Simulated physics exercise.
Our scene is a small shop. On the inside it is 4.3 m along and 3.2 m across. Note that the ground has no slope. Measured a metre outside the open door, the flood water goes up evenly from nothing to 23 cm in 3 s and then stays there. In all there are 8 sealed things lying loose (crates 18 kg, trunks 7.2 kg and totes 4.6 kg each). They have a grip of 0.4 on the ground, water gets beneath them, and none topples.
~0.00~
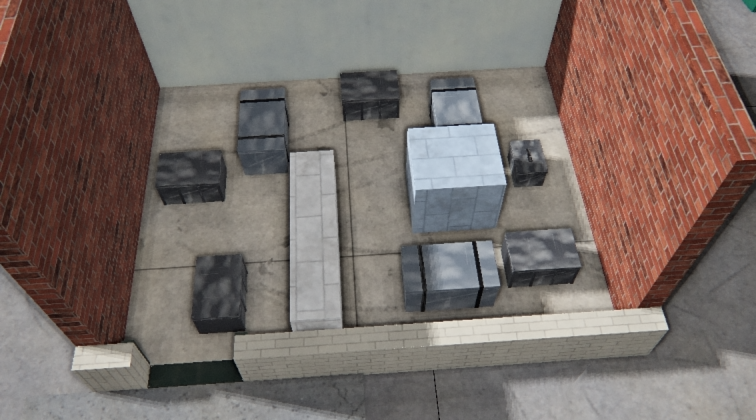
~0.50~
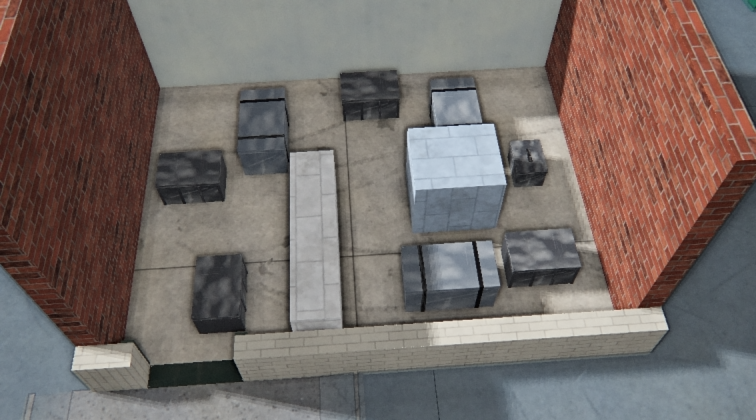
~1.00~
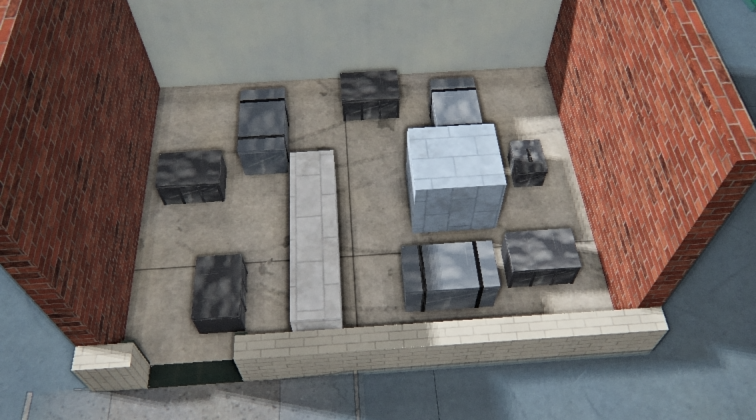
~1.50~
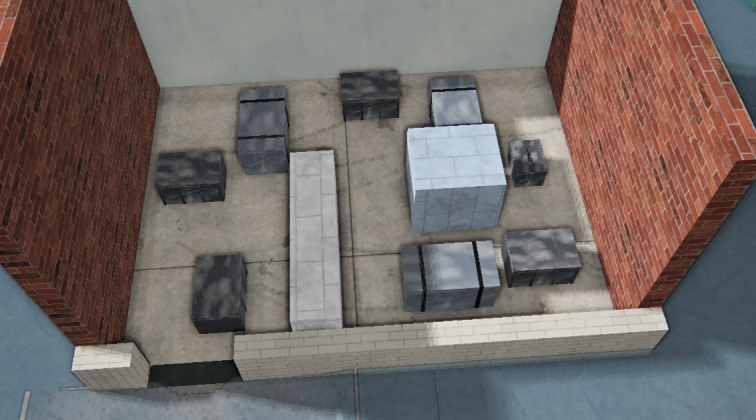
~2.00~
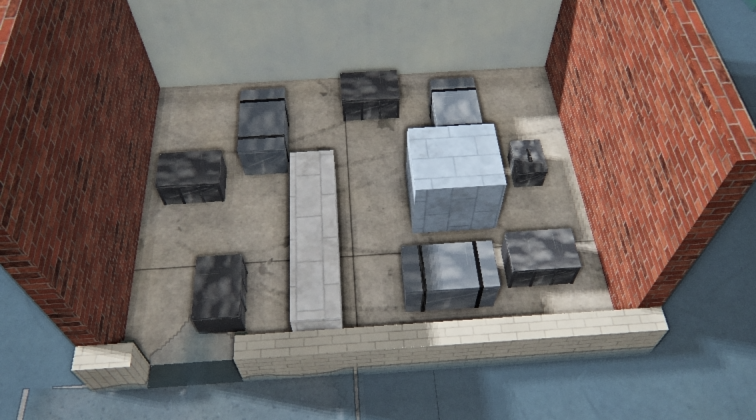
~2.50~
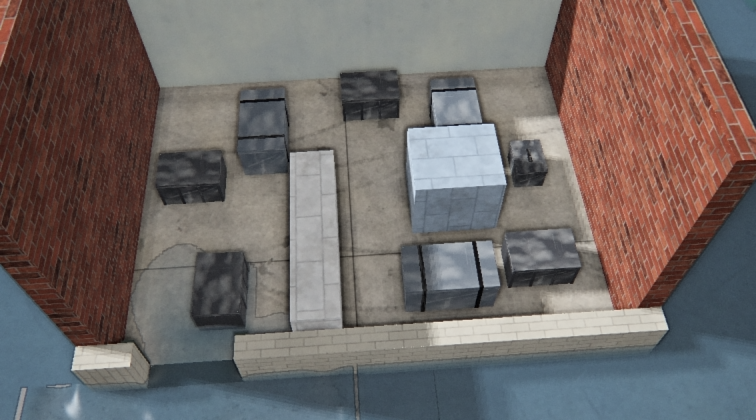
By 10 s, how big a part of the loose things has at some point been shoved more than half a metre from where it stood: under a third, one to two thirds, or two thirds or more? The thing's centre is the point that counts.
It's shaping up to be most of them, two thirds and up.
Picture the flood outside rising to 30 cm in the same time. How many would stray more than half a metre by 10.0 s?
That would make 7 of them.
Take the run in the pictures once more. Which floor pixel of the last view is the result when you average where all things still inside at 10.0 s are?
They're centred close to (488, 182).
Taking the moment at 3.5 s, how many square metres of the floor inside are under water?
At that time the wet patch spans about 2.5 m2.
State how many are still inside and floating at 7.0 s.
2 at that moment.
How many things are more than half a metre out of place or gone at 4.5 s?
Answer: 2.
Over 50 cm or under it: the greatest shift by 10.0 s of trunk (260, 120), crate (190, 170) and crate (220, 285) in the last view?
Order as asked - a bigger shift, a bigger shift, a bigger shift.
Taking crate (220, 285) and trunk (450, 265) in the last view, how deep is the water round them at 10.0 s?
I'd put it at 6 cm and 2 cm respectively.
After 3.5 s 1 of 8 are over 50 cm from their spots; 0 afloat.
After 4.5 s 2 of 8 are over 50 cm from their spots; 1 afloat.
After 7.0 s 4 of 8 are over 50 cm from their spots; 2 afloat.
After 10.0 s 6 of 8 are over 50 cm from their spots, and 6 have been at some point; 5 afloat.
